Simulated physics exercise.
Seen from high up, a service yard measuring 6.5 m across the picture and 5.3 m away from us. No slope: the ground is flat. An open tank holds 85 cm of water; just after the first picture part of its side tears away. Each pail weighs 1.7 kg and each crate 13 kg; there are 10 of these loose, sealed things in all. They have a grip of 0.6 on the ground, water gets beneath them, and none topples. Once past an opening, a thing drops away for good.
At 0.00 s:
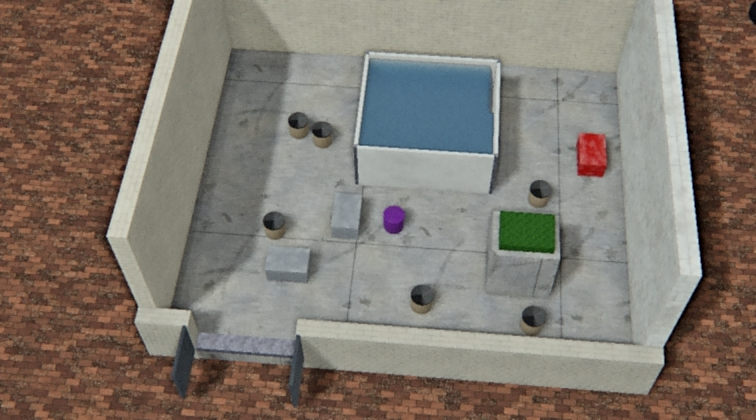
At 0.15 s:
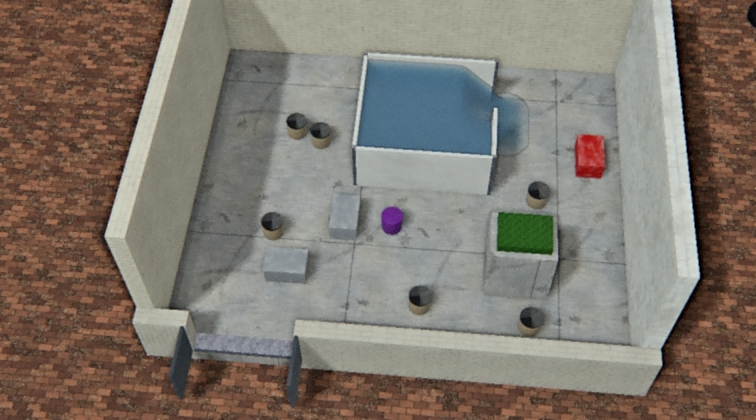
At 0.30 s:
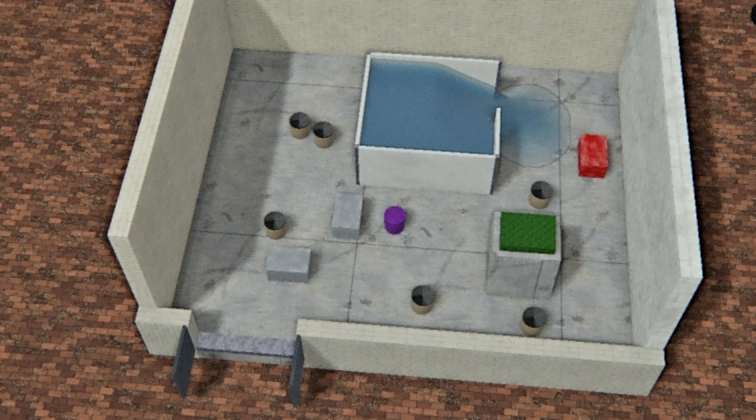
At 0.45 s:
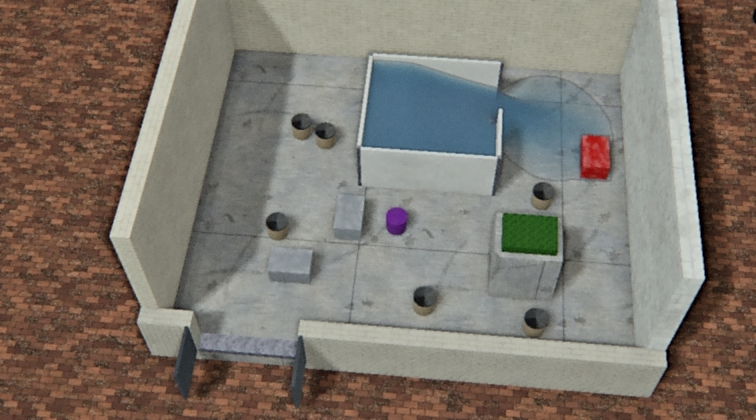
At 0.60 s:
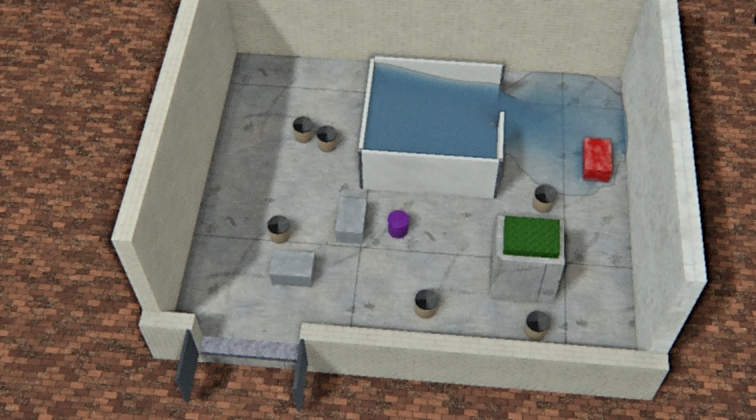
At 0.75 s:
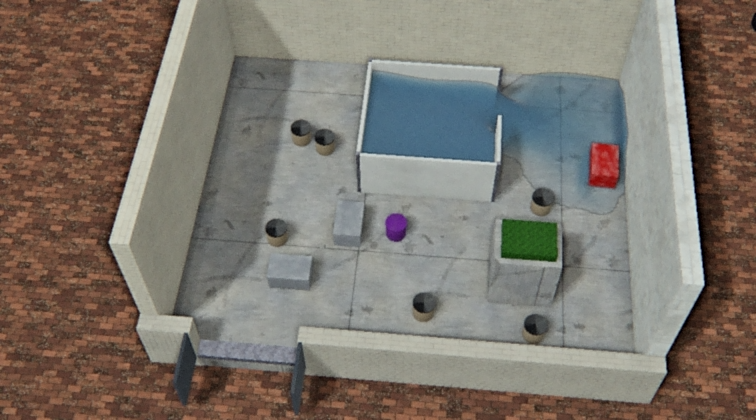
Open tank in a walled yard letting water out through its right side, the pool spreading around a red crate and nudging it slightly.
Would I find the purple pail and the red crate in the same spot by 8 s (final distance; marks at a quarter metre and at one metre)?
At the end, purple pail: Swept away; red crate: Swept away.
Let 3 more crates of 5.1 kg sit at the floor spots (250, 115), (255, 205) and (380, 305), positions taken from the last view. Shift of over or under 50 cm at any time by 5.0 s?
In order: Below it, below it, above it.
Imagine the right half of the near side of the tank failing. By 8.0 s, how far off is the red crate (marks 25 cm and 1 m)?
From there, the red crate gets swept far.
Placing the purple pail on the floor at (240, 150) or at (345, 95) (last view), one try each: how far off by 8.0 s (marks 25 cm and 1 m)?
Taken in turn, it glides a modest way and then is carried a long way.
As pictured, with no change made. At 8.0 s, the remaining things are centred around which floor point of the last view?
Averaged position, last view: Near pixel (302, 188).
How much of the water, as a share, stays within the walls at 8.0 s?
98 % or so.
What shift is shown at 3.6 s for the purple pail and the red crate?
About 10 and 300 cm.
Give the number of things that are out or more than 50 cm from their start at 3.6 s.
The count is 3.
After 1.6 s the purple pail is near (396, 222), 0.0 m from its start, aground; the red crate is near (601, 201), 0.9 m from its start, aground; 0 of 10 are out; 0 afloat.
After 3.6 s the purple pail is near (388, 220), 0.1 m from its start, aground; the red crate is near (575, 323), 3.0 m from its start, afloat; 0 of 10 are out; 1 afloat.
After 5.6 s the purple pail is near (366, 186), 0.7 m from its start, afloat; the red crate is near (393, 283), 3.8 m from its start, aground; 0 of 10 are out; 4 afloat.
After 8.0 s the purple pail is near (323, 120), 2.2 m from its start, afloat; the red crate is near (241, 265), 5.6 m from its start, afloat; 0 of 10 are out; 10 afloat.
